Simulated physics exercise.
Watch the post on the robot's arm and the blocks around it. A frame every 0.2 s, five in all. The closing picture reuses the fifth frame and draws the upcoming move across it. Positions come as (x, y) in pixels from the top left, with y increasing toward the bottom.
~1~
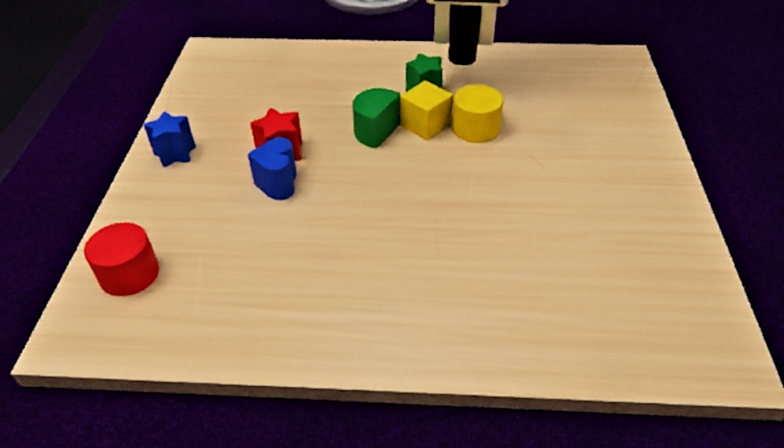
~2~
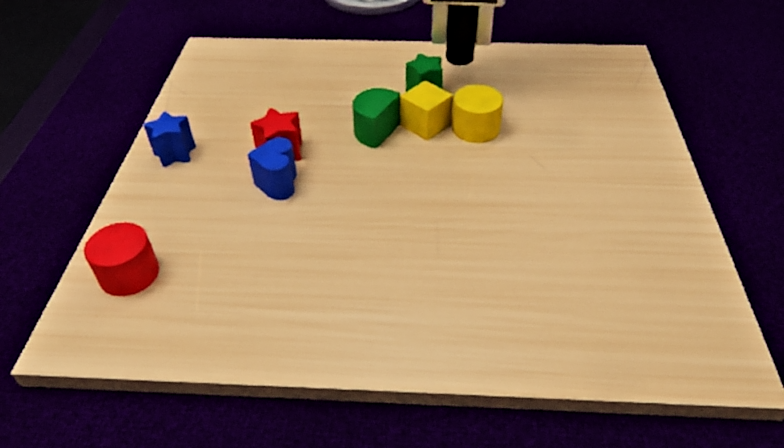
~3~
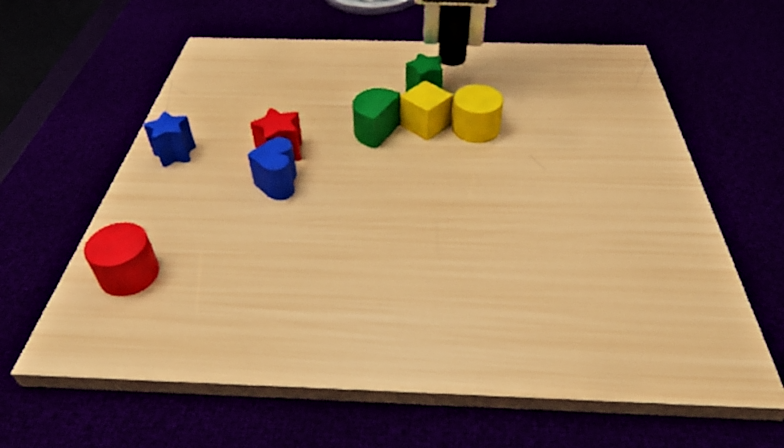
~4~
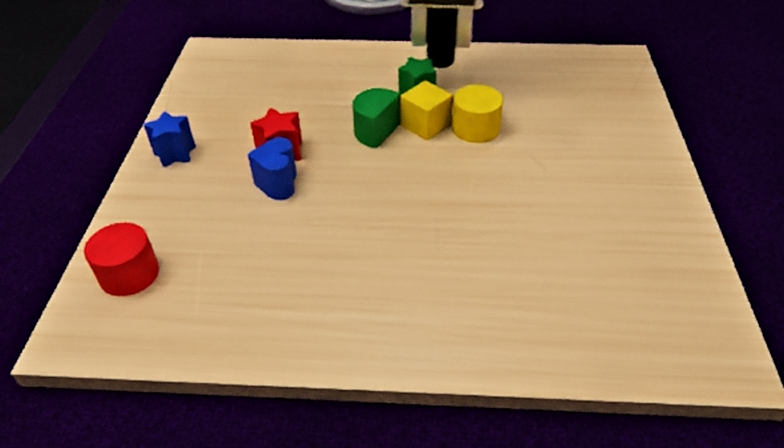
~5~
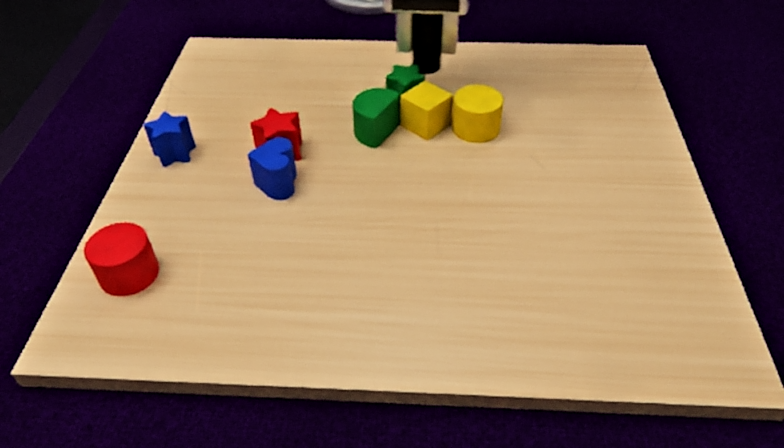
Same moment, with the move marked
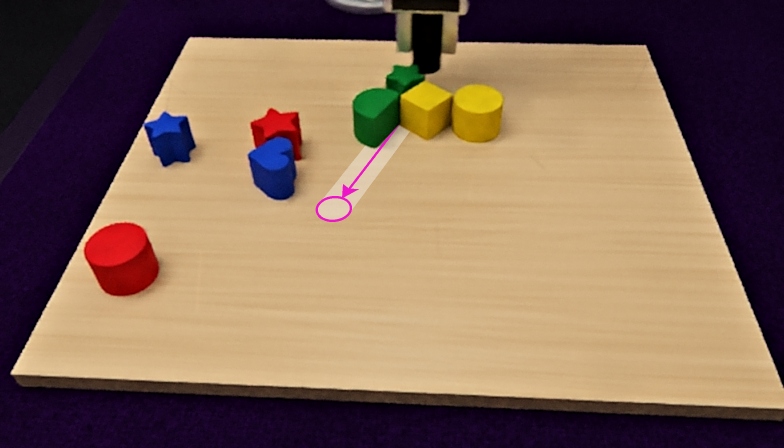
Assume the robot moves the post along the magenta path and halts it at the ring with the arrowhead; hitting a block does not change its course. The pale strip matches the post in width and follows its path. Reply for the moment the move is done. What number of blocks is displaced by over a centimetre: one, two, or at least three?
It will shift three or more blocks.
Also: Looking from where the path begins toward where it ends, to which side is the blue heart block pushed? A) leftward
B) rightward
The answer is B.
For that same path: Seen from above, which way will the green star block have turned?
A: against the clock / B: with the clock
B
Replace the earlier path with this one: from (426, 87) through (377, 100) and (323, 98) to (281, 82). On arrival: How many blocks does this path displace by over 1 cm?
Two blocks move.
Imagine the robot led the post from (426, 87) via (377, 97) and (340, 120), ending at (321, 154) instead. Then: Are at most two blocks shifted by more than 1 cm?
Yes, it checks out.
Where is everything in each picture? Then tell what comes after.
Tip of the post (462, 59), middles of tops, blue heart block (272, 153), green D-shaped block (374, 100), green star block (426, 63), yellow square (427, 95), in the first picture.
Post (460, 59), nothing pushed, in the second picture.
Post (452, 59), nothing pushed, in the third picture.
Post (440, 61), green star block (418, 66), in the fourth picture.
Post (426, 67), blue heart block (272, 153), green D-shaped block (374, 100), green star block (406, 73), yellow square (427, 95), in the fifth picture.
The line goes from (426, 87) to (334, 209).
The first path, step by step. One third of the way, post (399, 102); green D-shaped block (346, 121), turned 15° clockwise; green star block (371, 101); yellow square (429, 104), turned 15° anticlockwise.
Two thirds of the way, post (368, 143); blue heart block (250, 158); green D-shaped block (295, 147), turned 45° clockwise; green star block (335, 133), turned 15° clockwise; yellow square (429, 105), turned 20° anticlockwise.
At the end, post (332, 188); blue heart block (215, 158), turned 15° clockwise; green D-shaped block (261, 159), turned 70° clockwise; green star block (310, 161), turned 65° clockwise; yellow square (429, 105), turned 20° anticlockwise.
